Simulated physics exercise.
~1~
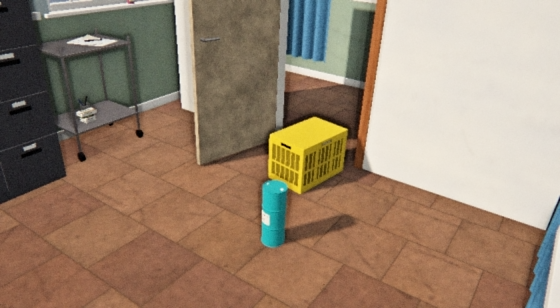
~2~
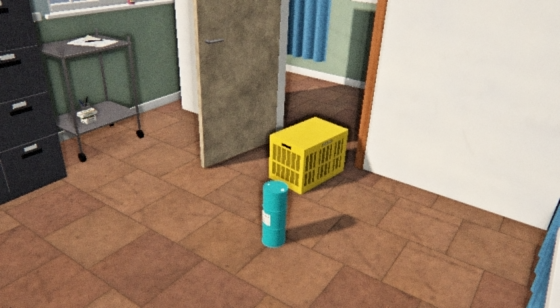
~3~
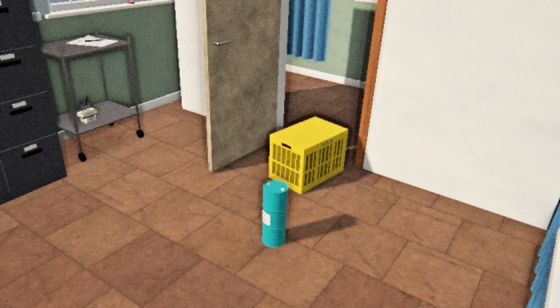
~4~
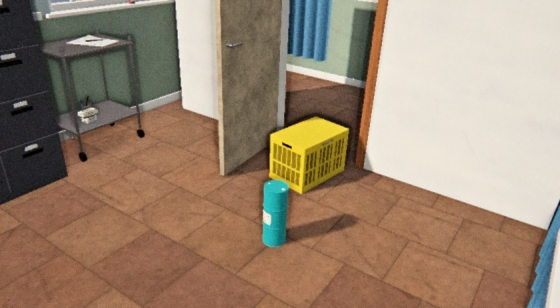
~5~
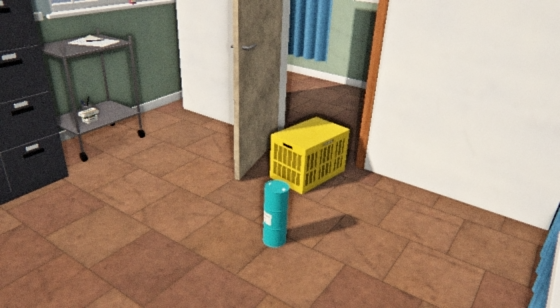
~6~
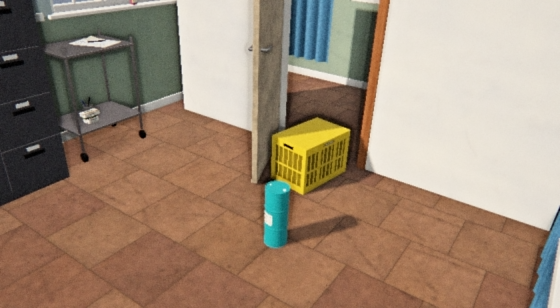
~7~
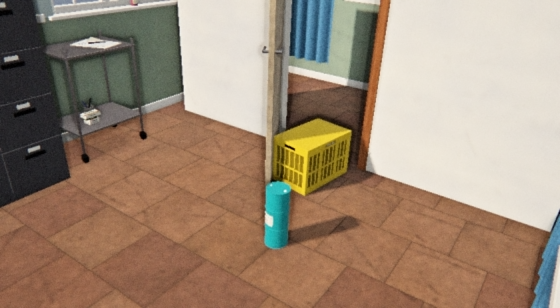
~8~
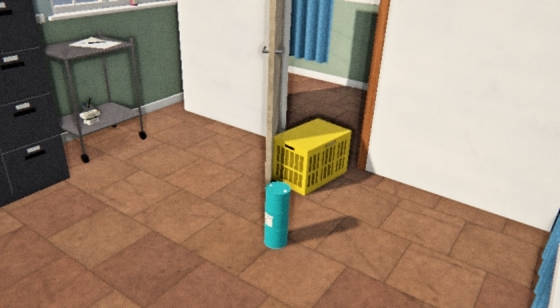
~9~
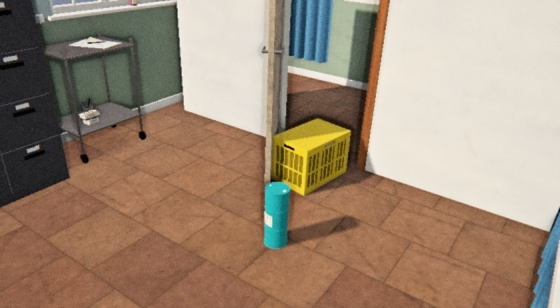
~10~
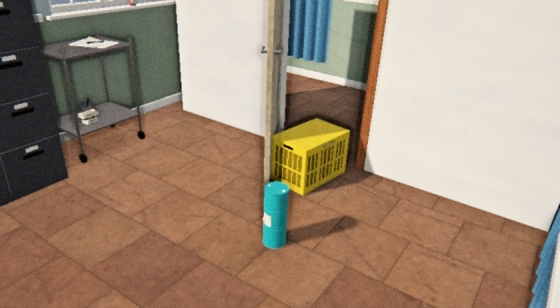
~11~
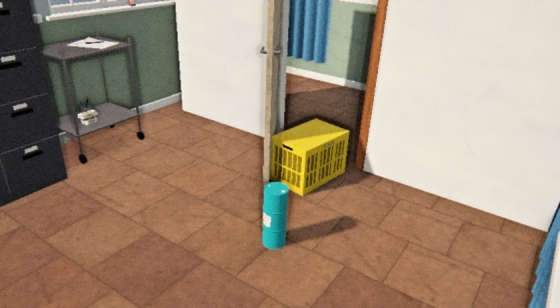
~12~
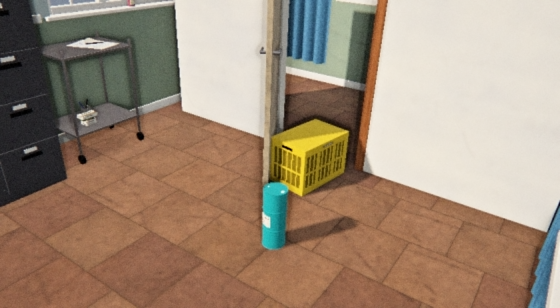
Open room door swinging partway toward its doorway, then stopping against a yellow crate, still ajar, with a turquoise canister standing nearby.
